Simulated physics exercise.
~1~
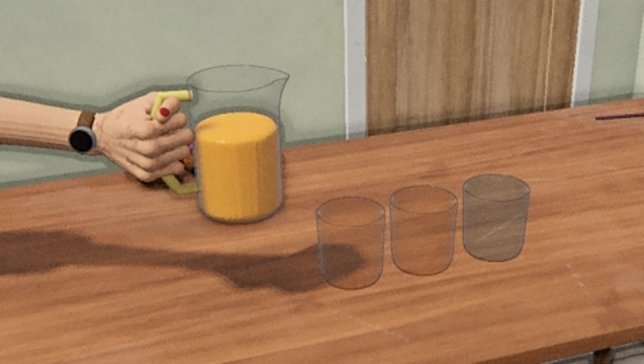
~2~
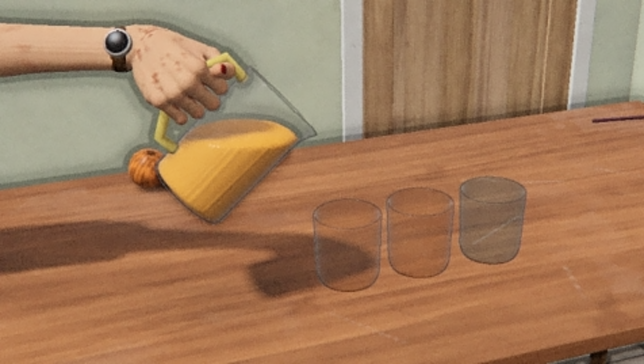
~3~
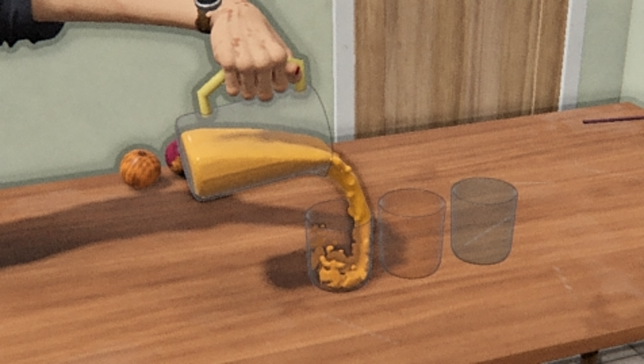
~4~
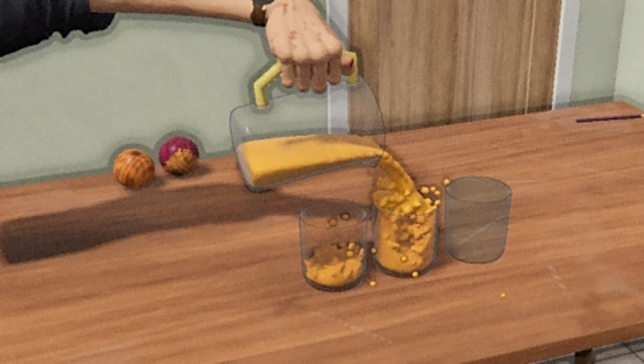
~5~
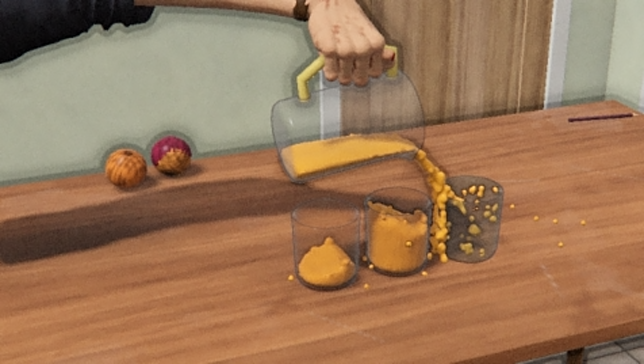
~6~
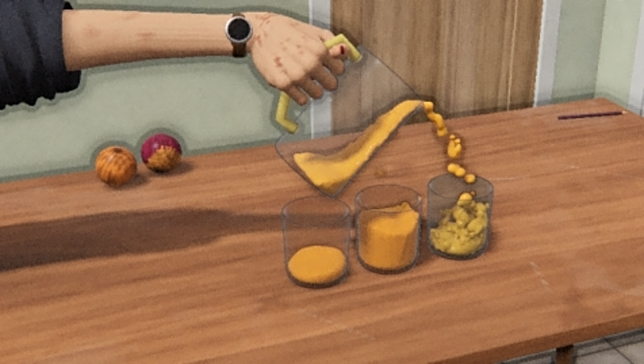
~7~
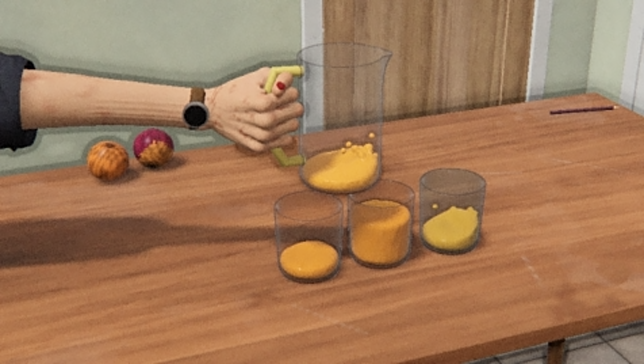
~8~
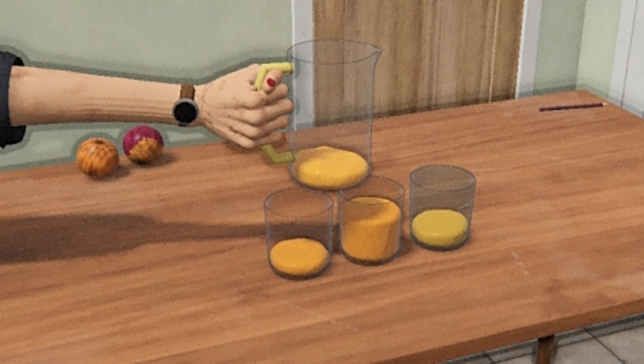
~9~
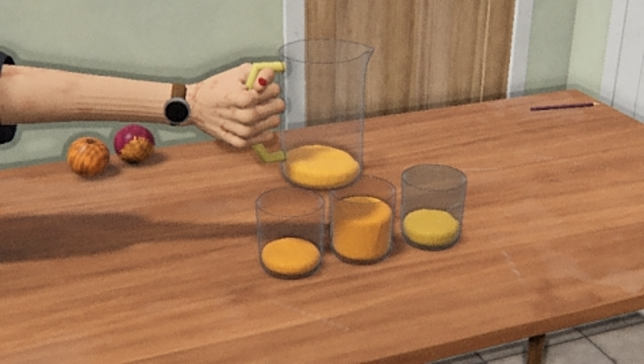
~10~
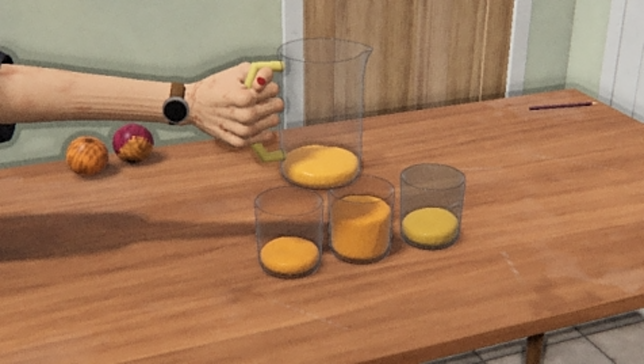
A wooden table top beside a pale green wall and a brown wooden door is seen from slightly above, with three empty clear mugs standing in a line, the right one greyer. A hand wearing a dark watch grips the yellow handle of a clear jug of orange juice at the left. The hand lifts and tips the jug, pouring into the left mug, then moves right over the middle and right mugs as drops scatter. Two round fruits come into view behind. The jug tilts back upright, leaving the middle mug fullest, the outer two lower, and some juice in the jug.
